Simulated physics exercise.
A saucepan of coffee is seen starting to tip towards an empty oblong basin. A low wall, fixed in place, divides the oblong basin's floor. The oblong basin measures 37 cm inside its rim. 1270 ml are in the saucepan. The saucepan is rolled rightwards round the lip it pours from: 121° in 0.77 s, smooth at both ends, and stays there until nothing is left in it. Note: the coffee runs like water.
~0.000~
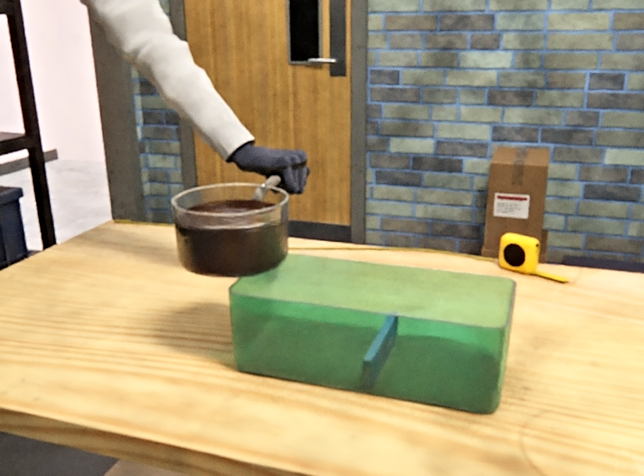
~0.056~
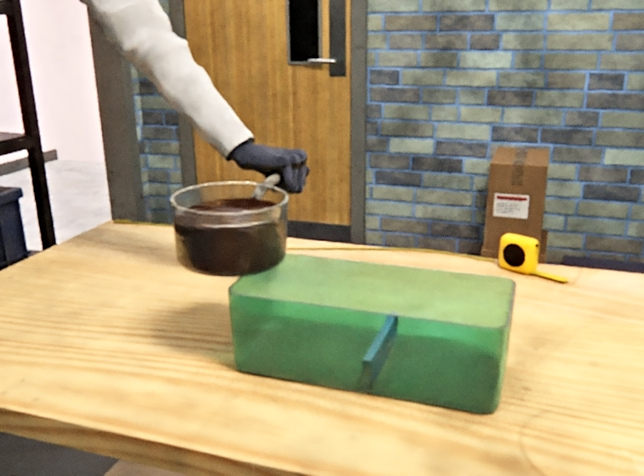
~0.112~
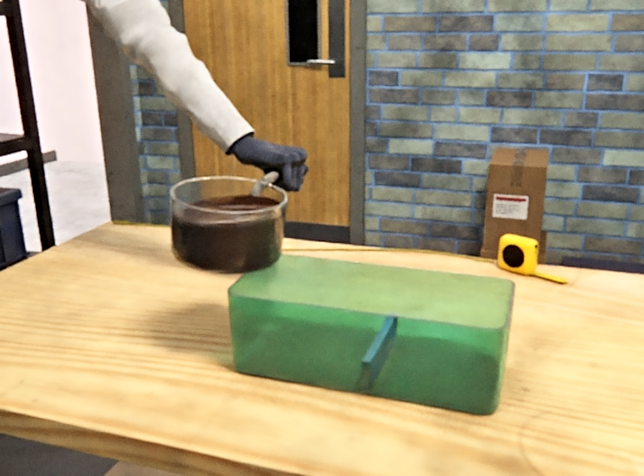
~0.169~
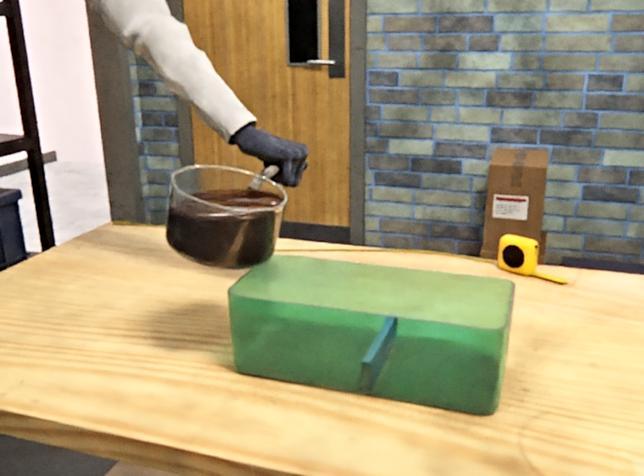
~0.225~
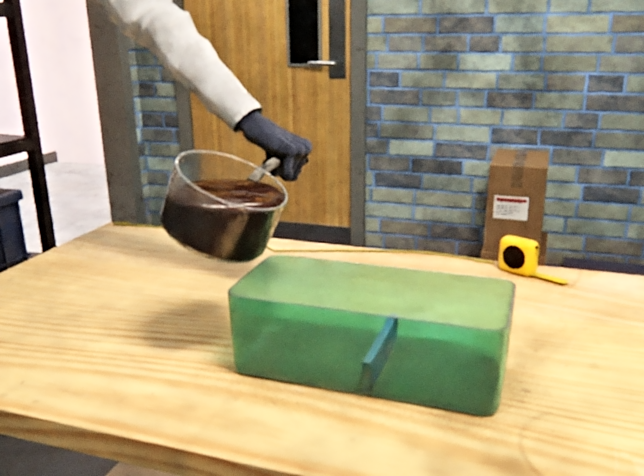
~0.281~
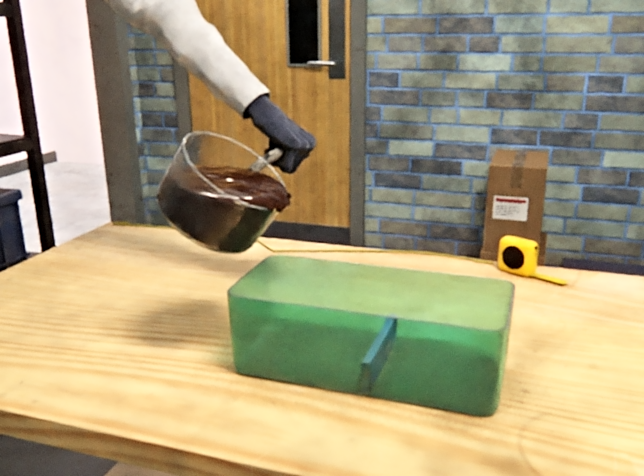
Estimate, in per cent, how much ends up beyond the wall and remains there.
Roughly 38 % ends up beyond the wall.
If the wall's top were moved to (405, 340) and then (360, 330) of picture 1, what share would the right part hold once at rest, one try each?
Result: 15 per cent, then 60 per cent.
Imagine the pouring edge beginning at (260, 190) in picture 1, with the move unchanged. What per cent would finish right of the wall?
Result then: Approx. 20 %.
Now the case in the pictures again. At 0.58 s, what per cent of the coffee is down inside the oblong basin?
Some 12 per cent.
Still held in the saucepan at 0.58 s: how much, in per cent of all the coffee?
Roughly 38 %.
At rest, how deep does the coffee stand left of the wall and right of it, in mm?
Left part about 24 mm deep, right part about 20 mm deep.
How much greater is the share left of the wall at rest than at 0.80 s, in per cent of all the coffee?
Near 10 percent, give or take.
After 0.58 s the tilt is 103° and 38 per cent is still to pour, 13 is left of the wall and 0 right of it.
After 0.80 s the tilt is 121° and 1 per cent is still to pour, 48 is left of the wall and 42 right of it.
After 1.02 s the tilt is 121° and 0 per cent is still to pour, 56 is left of the wall and 26 right of it.
After 1.27 s the tilt is 121° and 0 per cent is still to pour, 61 is left of the wall and 35 right of it.
In the end 57 per cent lies left of the wall, 38 right of it and 4 outside.
